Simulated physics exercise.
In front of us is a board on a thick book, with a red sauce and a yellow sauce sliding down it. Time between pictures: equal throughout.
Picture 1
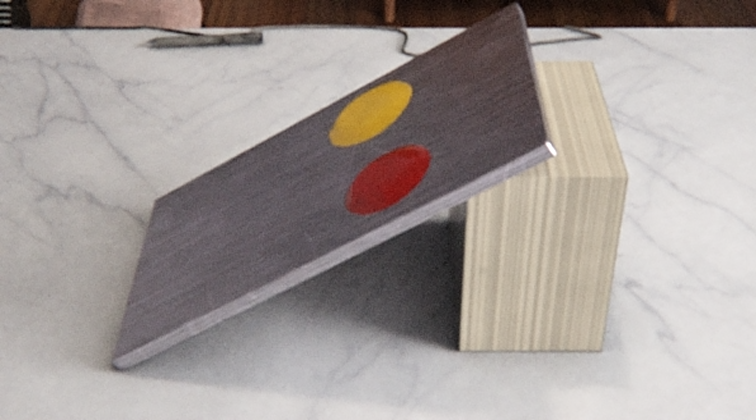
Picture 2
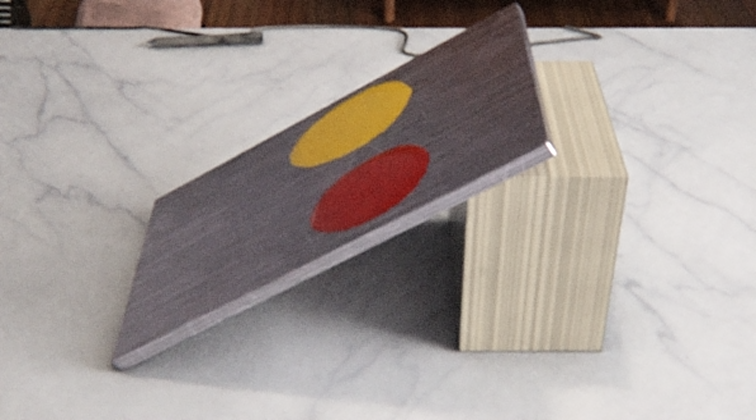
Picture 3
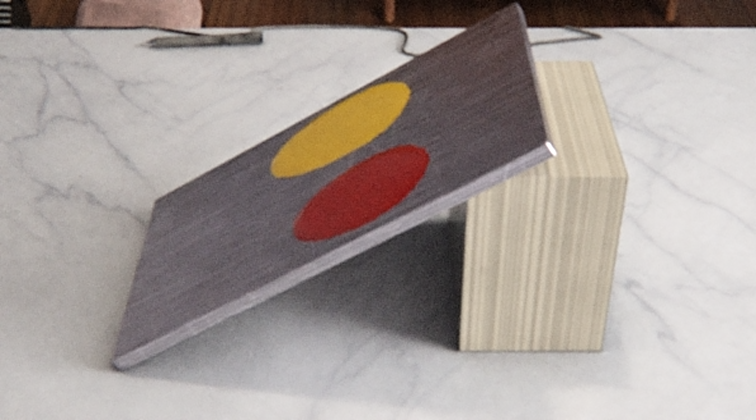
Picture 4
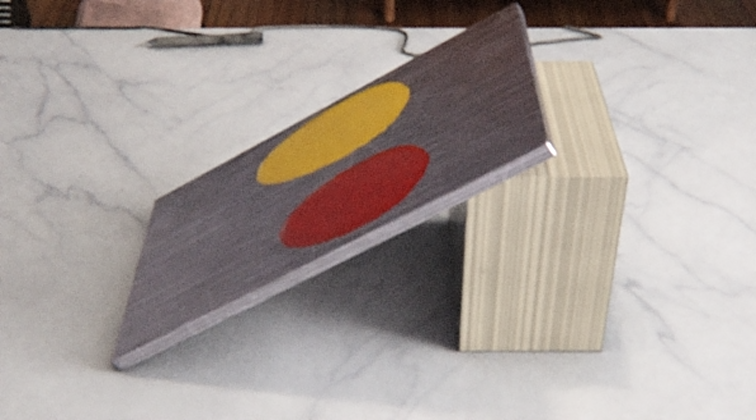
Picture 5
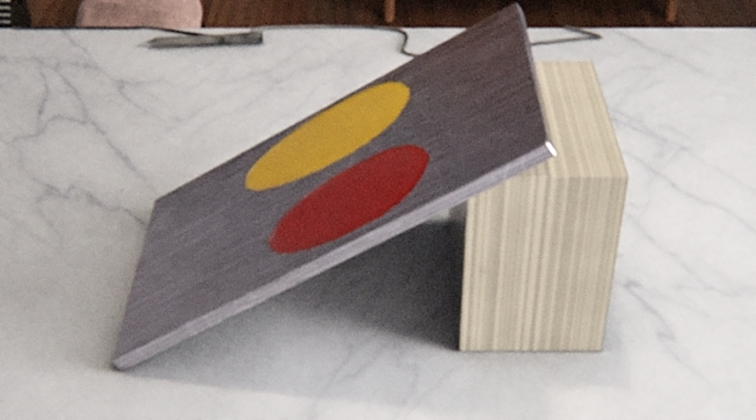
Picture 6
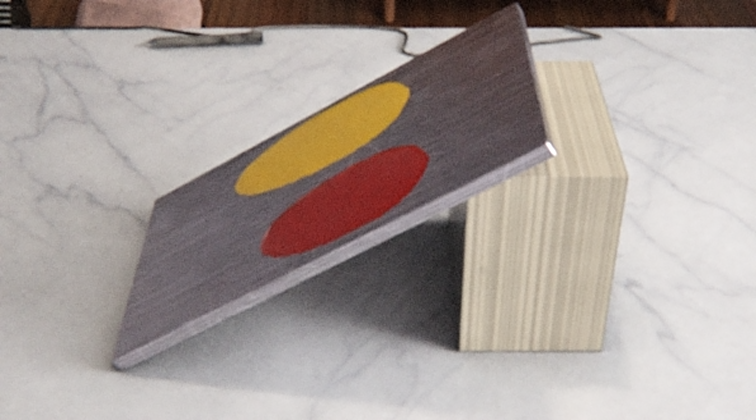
On a pale, grey-veined marble surface, seen from the front and slightly above, a dark cord and a strip of brown lie at the back. A dark grey board slopes down to the left from a thick block-like book with pale striped sides, carrying yellow sauce behind red. Both sauces spread down the board into long ovals, quickly then more slowly, while the camera stays still.
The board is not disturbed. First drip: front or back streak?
Back.
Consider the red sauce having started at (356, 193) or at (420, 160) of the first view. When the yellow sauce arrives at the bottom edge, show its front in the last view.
Roughly (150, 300), then (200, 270) for the other start.
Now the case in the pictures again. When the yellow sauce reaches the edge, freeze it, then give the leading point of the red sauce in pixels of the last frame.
In the last picture its tip is at about (181, 283).
Shortly, the red sauce is three quarters of the way down; the yellow sauce is close to the edge.
At the finish, the red sauce is three quarters of the way down; the yellow sauce is at the low edge.
